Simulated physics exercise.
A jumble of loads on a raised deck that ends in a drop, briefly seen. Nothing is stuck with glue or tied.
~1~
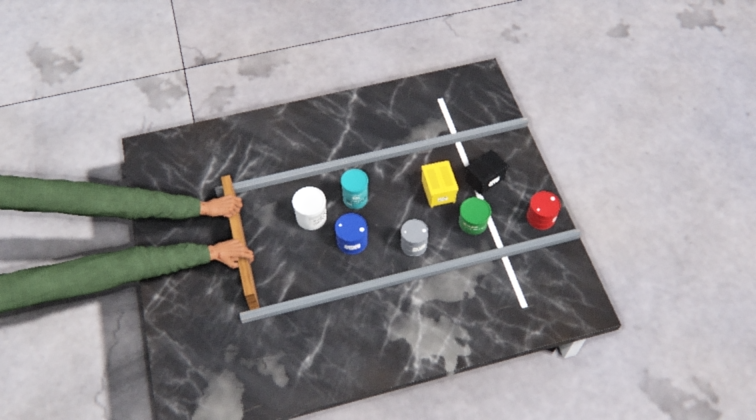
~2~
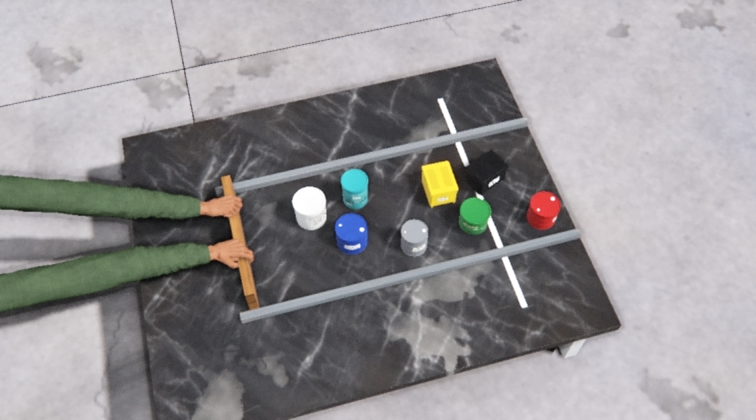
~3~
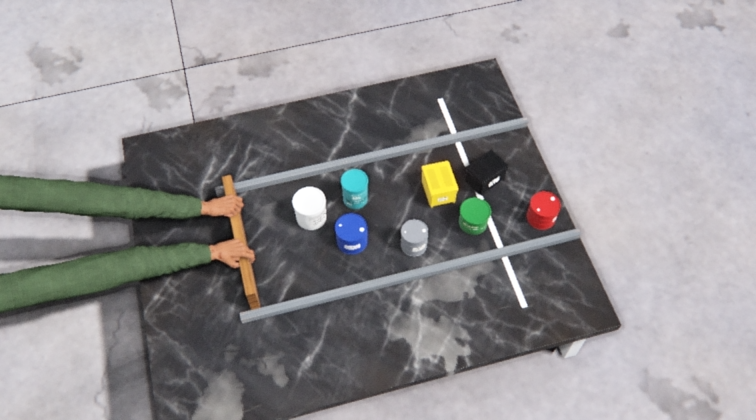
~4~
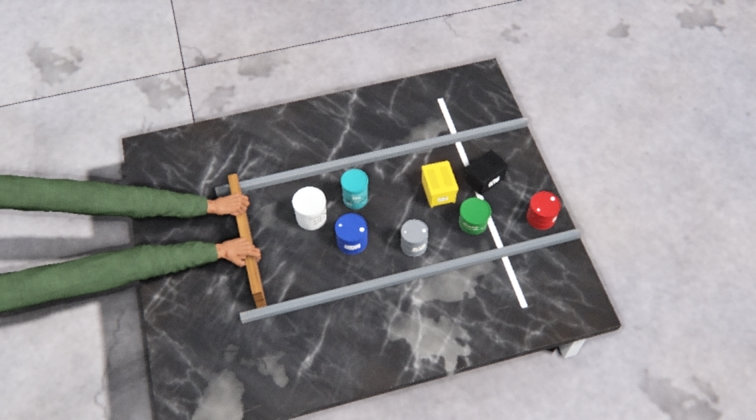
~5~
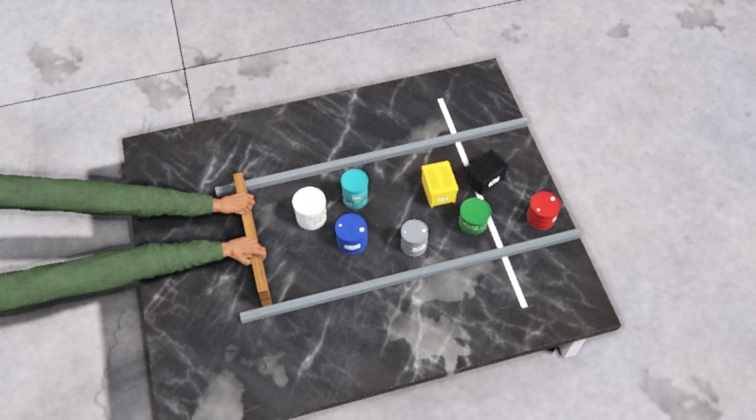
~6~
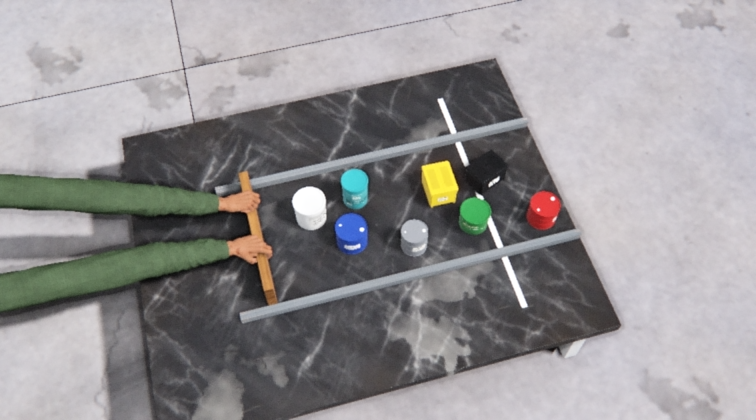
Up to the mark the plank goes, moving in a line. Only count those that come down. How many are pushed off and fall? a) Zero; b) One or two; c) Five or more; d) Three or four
a, zero.
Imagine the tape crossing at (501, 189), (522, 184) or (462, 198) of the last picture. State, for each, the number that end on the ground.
It would be 2, 4 and 0.
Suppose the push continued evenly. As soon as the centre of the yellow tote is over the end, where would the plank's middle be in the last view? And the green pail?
Its middle is about (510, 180) and about (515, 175).
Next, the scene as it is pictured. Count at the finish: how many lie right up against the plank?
Total: 4.
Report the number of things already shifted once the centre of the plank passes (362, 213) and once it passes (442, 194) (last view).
So 3, and at the other place 7.
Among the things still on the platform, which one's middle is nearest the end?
Black tote.
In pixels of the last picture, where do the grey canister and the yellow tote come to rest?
The grey canister at (507, 221), the yellow tote at (516, 166).
A little later, none off yet; red canister at rest near (543, 211); black tote at rest near (486, 173); green pail at rest near (474, 217).
When it is over, the number that fall off is zero.
